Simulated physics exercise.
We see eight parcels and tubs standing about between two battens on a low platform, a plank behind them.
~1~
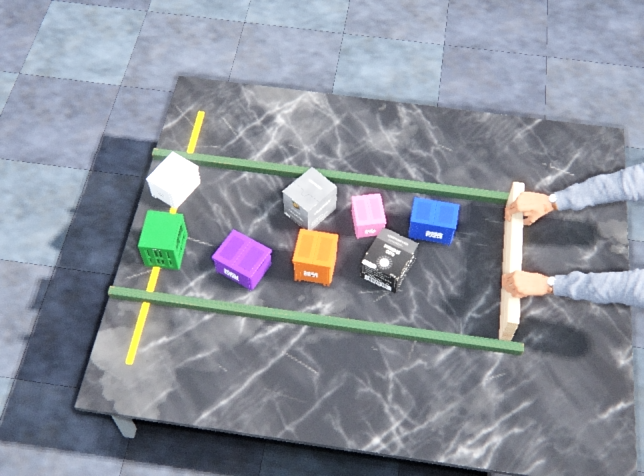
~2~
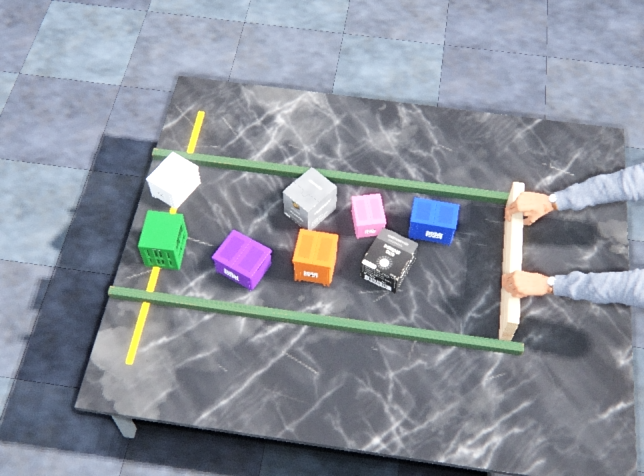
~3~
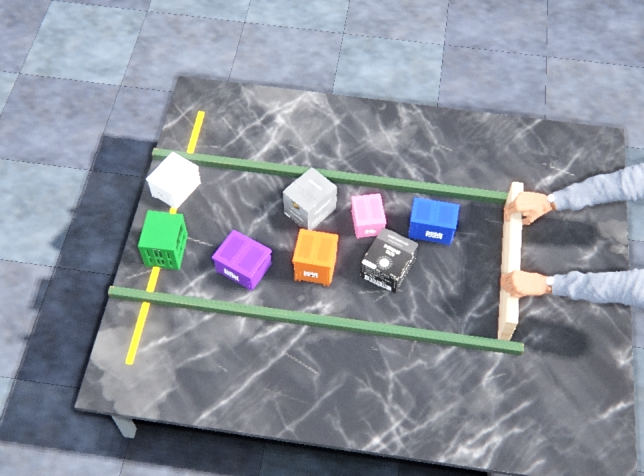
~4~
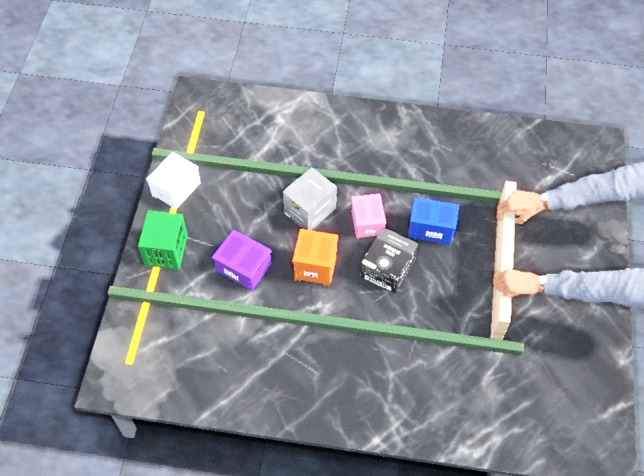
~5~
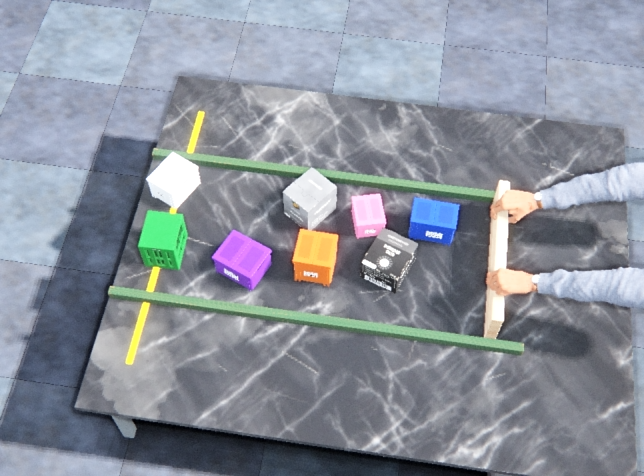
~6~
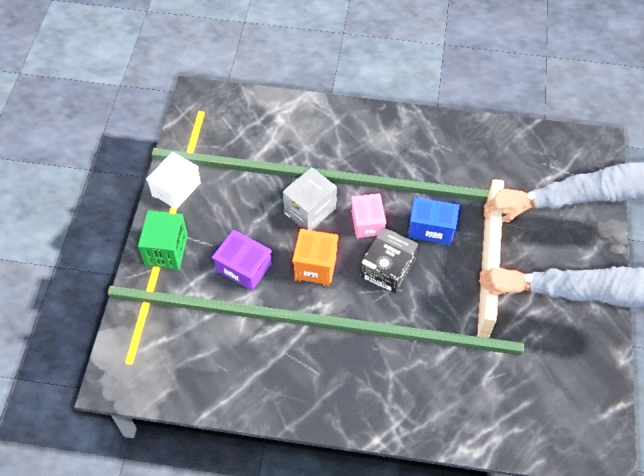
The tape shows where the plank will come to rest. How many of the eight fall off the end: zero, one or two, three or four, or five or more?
As it turns out, the number that fall off is five or more.
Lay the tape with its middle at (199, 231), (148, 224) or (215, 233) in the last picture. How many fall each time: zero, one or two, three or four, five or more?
The falls would be three or four; 5 or more; either three or four.
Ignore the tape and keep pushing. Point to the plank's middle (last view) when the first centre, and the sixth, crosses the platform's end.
At (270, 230) for the first, at (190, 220) for the sixth.
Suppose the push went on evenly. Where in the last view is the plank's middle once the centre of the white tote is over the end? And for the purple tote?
For the white tote at (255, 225), for the purple tote at (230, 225).
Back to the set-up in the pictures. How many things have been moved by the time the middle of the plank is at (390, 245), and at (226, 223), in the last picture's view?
4 and 8.
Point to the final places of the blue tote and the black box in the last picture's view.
The blue tote at (154, 187), the black box at (143, 232).
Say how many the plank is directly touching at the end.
That makes 2.
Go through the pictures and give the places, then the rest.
In the first picture, white tote (174, 181); green crate (164, 240); purple tote (243, 261); plank (512, 261); tape (168, 227).
In the second picture, green crate (164, 240); orange tote (316, 258).
In the third picture, purple tote (243, 261); black box (389, 261).
In the fourth picture, white tote (174, 181); blue tote (433, 222).
In the fifth picture, green crate (164, 240); pink tote (368, 217).
In the sixth picture, white tote (174, 181); green crate (164, 240); purple tote (243, 261); plank (491, 258); tape (168, 227).
Early on, none off yet; white tote at rest near (174, 181); green crate at rest near (164, 240); purple tote at rest near (243, 261).
Finally, the number that fall off is five or more; lost, pink tote, orange tote, grey box, purple tote, green crate and white tote.
